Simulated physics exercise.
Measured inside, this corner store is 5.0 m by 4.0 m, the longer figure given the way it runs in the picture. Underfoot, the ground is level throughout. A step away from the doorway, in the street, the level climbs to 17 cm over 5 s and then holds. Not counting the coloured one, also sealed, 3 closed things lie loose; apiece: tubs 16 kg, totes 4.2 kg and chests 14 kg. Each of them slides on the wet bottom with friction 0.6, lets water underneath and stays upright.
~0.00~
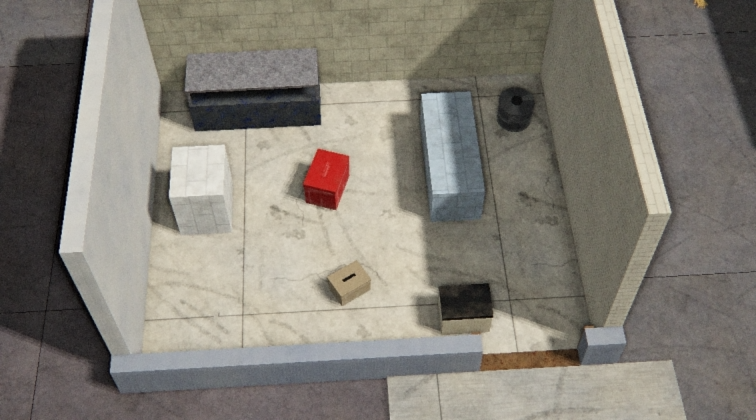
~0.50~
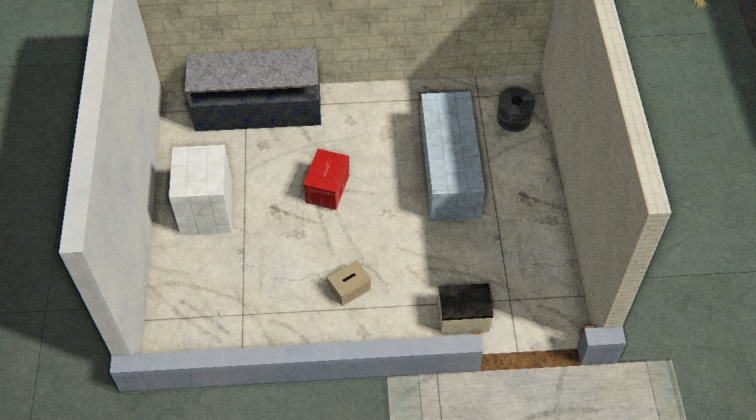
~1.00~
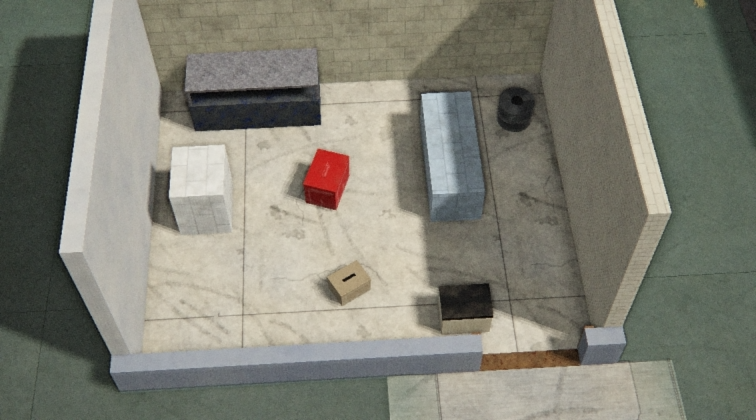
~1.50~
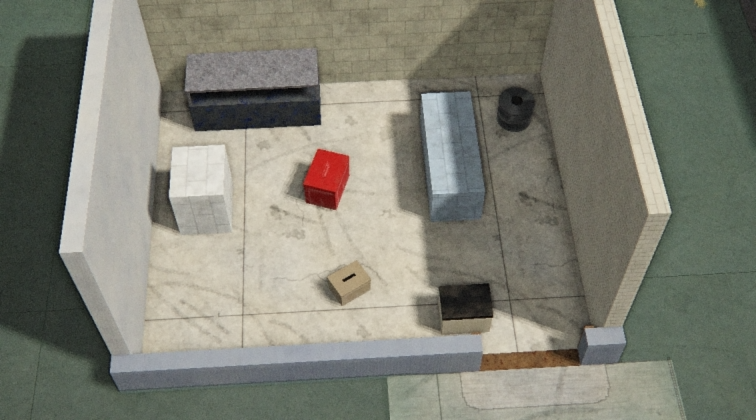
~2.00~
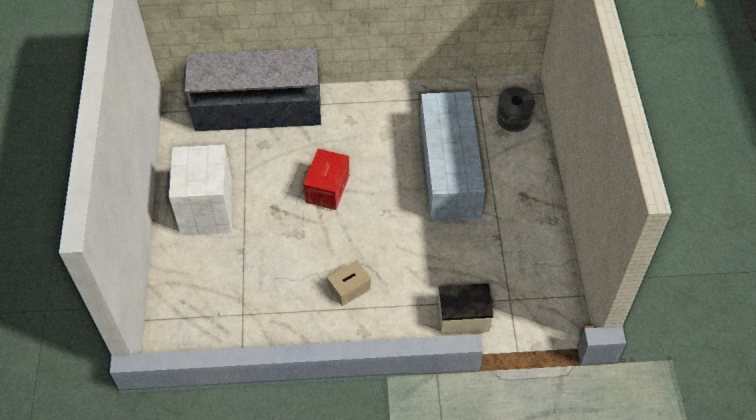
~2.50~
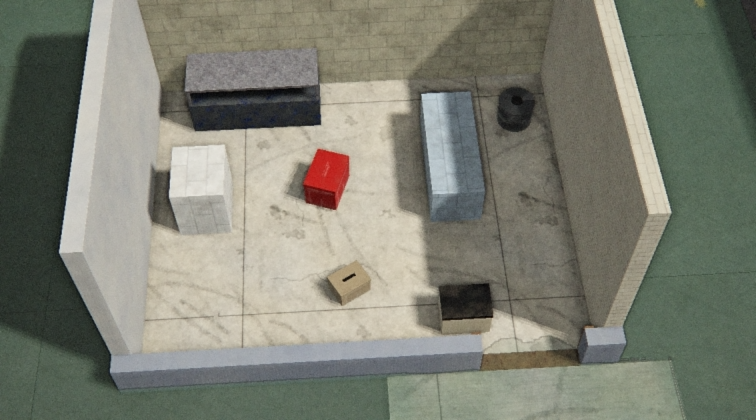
In a small walled corner store seen from above, a red chest sat among a few boxes, a barrel and other furnishings, and nothing inside moved while the ground outside turned from grey to green.
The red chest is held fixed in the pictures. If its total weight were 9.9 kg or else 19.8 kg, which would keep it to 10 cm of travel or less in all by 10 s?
The answer is the light one.
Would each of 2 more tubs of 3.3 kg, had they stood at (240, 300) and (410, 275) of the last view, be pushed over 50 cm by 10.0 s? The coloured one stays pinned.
Results: Threshold not reached; threshold not reached.
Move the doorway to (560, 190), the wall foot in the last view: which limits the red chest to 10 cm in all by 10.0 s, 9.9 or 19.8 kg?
Result: Lighter option suffices.
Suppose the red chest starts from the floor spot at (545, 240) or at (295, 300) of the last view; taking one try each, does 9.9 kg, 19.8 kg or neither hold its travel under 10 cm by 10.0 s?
At the first spot nothing offered works, at the second the lesser mass is plenty.
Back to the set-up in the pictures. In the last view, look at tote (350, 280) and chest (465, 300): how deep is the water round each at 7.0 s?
About 1 and 4 cm.
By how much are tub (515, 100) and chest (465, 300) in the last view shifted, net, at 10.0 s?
They've ended up 60 cm and 20 cm away, in that order.
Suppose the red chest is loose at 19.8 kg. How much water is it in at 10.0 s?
Close to 3 cm deep.
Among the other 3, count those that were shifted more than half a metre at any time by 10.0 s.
1 in all.
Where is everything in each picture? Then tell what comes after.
The red chest at (326, 170) rests on the ground; 0.0 m2 under water; 0 of 4 have shifted, in the first picture.
The red chest at (326, 170) rests on the ground; water covers 0.0 m2; 0 of 4 have shifted, in the second picture.
The red chest at (326, 170), on the bottom; water covers 0.0 m2; 0 of 4 have shifted, in the third picture.
The red chest at (326, 170), on the bottom; 0.0 m2 under water; 0 of 4 have shifted, in the fourth picture.
The red chest at (326, 170) rests on the ground; 0.0 m2 under water; 0 of 4 have shifted, in the fifth picture.
The red chest at (326, 170), on the bottom; water covers 0.1 m2; 0 of 4 have shifted, in the sixth picture.
After 3.5 s the red chest would be 0 cm from its start with 9.9 kg and 0 cm from its start with 19.8 kg; 0 cm of water round it then.
After 4.5 s the red chest would be 0 cm from its start with 9.9 kg and 0 cm from its start with 19.8 kg; 0 cm of water round it then.
After 7.0 s the red chest would be 0 cm from its start with 9.9 kg and 0 cm from its start with 19.8 kg; 1 cm of water round it then.
After 10.0 s the red chest would be 0 cm from its start with 9.9 kg and 0 cm from its start with 19.8 kg; 3 cm of water round it then.
